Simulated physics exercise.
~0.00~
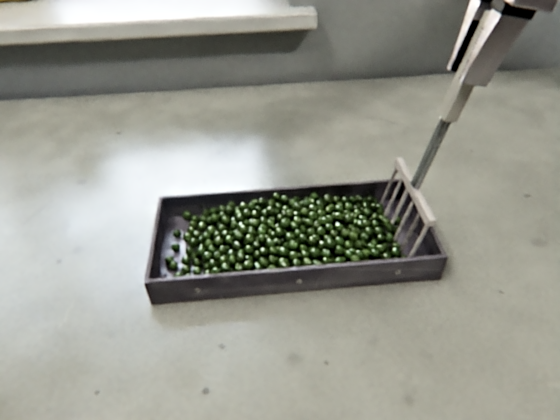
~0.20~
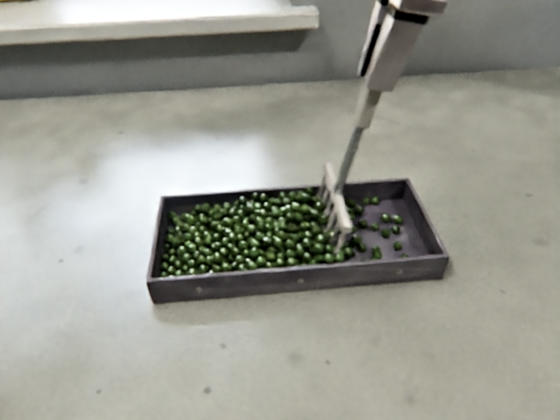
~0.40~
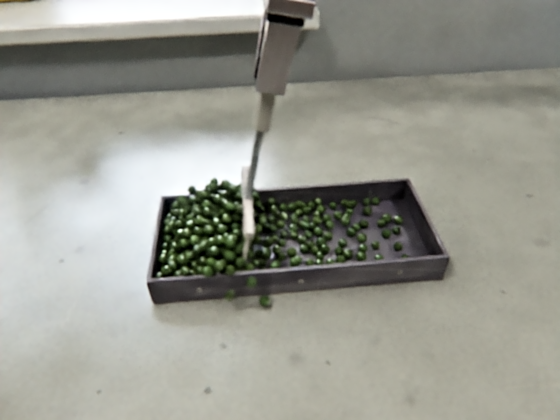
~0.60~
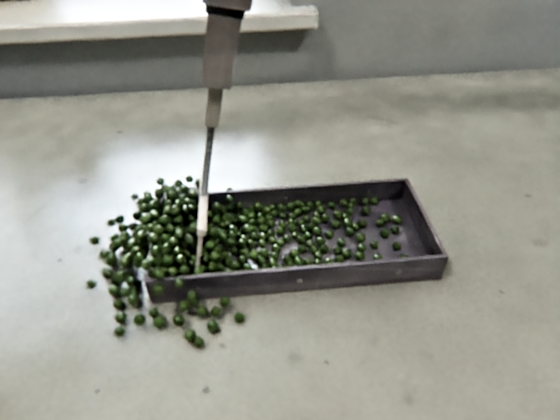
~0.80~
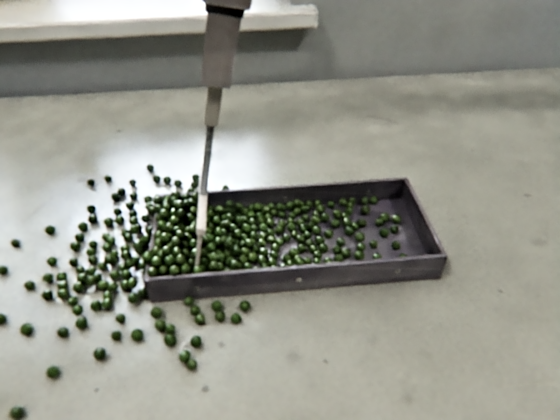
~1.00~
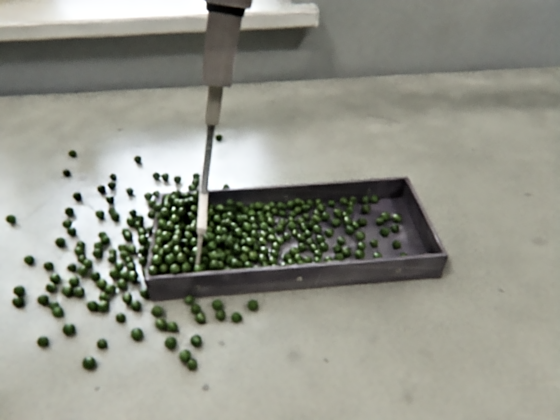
On a grey table, an arm rakes green beads left until some spill out.
